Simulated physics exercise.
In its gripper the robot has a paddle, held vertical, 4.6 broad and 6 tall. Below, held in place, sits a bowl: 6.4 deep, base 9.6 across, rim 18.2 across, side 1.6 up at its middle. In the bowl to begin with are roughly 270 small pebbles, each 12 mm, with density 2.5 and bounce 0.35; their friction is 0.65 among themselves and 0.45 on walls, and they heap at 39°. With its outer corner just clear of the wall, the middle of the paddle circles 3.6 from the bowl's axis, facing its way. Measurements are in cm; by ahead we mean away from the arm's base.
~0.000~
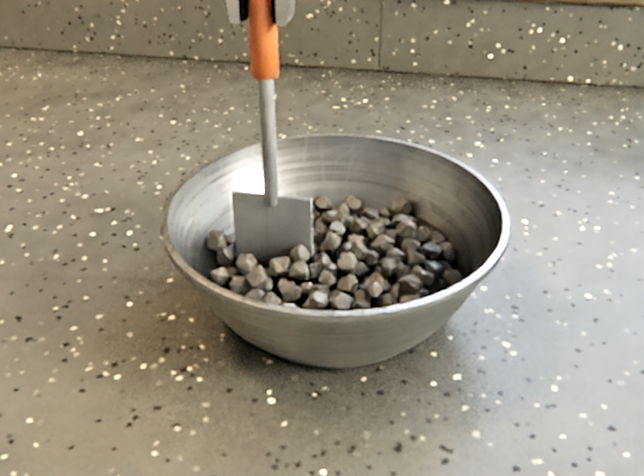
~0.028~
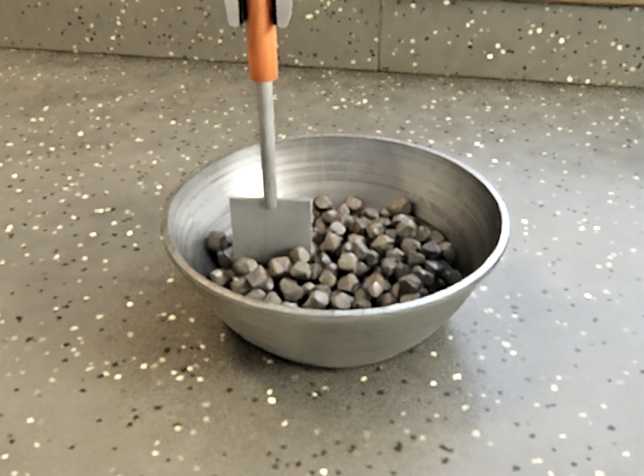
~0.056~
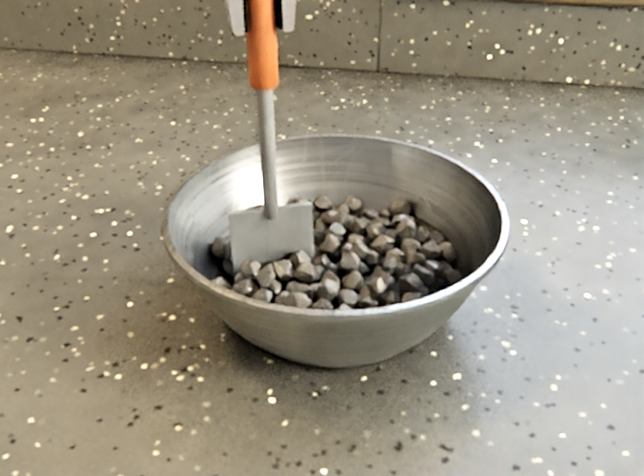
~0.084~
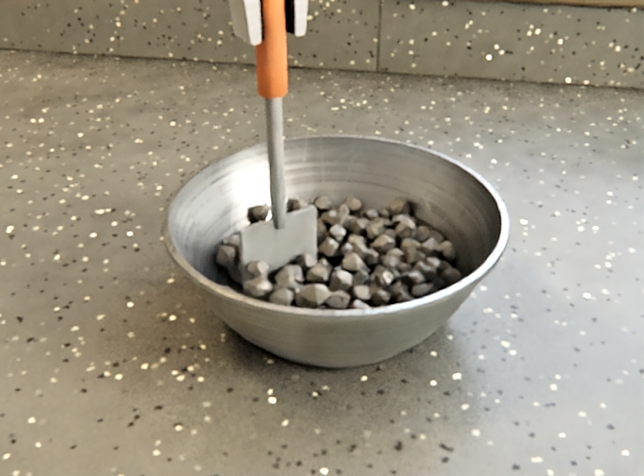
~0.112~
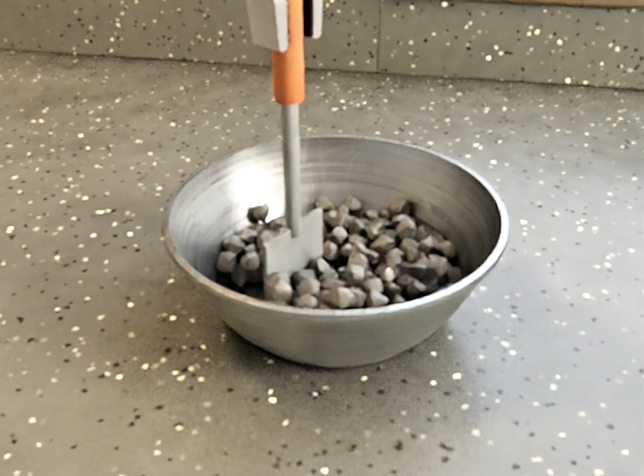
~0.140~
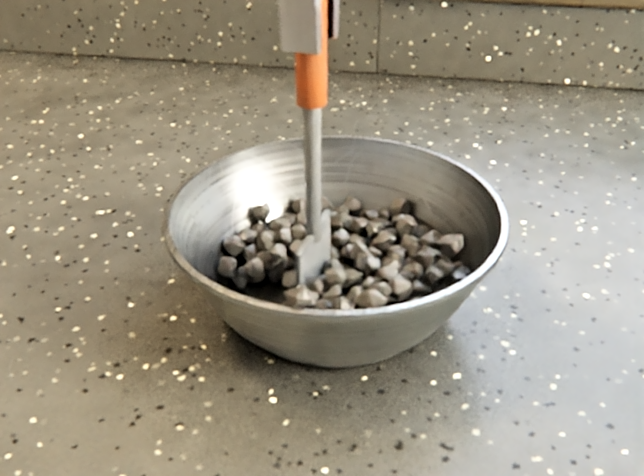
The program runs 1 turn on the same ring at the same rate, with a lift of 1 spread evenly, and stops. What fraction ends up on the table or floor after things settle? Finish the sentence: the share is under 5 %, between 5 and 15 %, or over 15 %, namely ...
The share is between 5 and 15 %.
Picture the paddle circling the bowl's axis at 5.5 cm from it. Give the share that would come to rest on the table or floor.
Roughly 0 percent, I'd expect.
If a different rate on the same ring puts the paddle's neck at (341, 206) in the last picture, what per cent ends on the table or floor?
Some 20 %.
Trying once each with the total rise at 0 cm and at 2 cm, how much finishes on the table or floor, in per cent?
It comes to about 15 per cent and about 10 per cent.
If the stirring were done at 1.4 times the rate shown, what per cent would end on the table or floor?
I'd say about 25 %.
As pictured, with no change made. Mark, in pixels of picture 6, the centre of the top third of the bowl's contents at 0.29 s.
About (430, 198) in the last picture.
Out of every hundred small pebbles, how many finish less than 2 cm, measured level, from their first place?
Near 5 per cent of the pieces.
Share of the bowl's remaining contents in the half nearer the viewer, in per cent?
Around 60 per cent of what the bowl keeps.
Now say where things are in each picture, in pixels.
In the first picture, paddle neck at (270, 171), 0° round; upper third of the load around (335, 255), from x 215 to 450, top at y 205; 267 in the bowl.
In the second picture, paddle neck at (269, 174), 7° round; upper third of the load around (336, 258), from x 215 to 450, top at y 205.
In the third picture, paddle neck at (269, 184), 25° round; upper third of the load around (331, 270), from x 220 to 450, top at y 205.
In the fourth picture, paddle neck at (277, 193), 44° round; upper third of the load around (338, 280), from x 225 to 450, top at y 205.
In the fifth picture, paddle neck at (292, 201), 63° round; upper third of the load around (357, 288), from x 225 to 450, top at y 205.
In the sixth picture, paddle neck at (313, 206), 82° round; upper third of the load around (378, 285), from x 225 to 460, top at y 205; 267 in the bowl.
After 0.29 s, 188° round, highest piece 9 above the table; 260 in the bowl, 7 in flight or on the tool.
After 0.45 s, 293° round, highest piece 8 above the table; 244 in the bowl, 12 on the table or floor, 11 in flight or on the tool.
After 0.73 s, 0° round, highest piece 7 above the table; 239 in the bowl, 28 on the table or floor.
After 1.43 s, 0° round, highest piece 6 above the table; 239 in the bowl, 28 on the table or floor.
At rest, 239 in the bowl, 28 on the table or floor. That is 10 % on the table or floor.
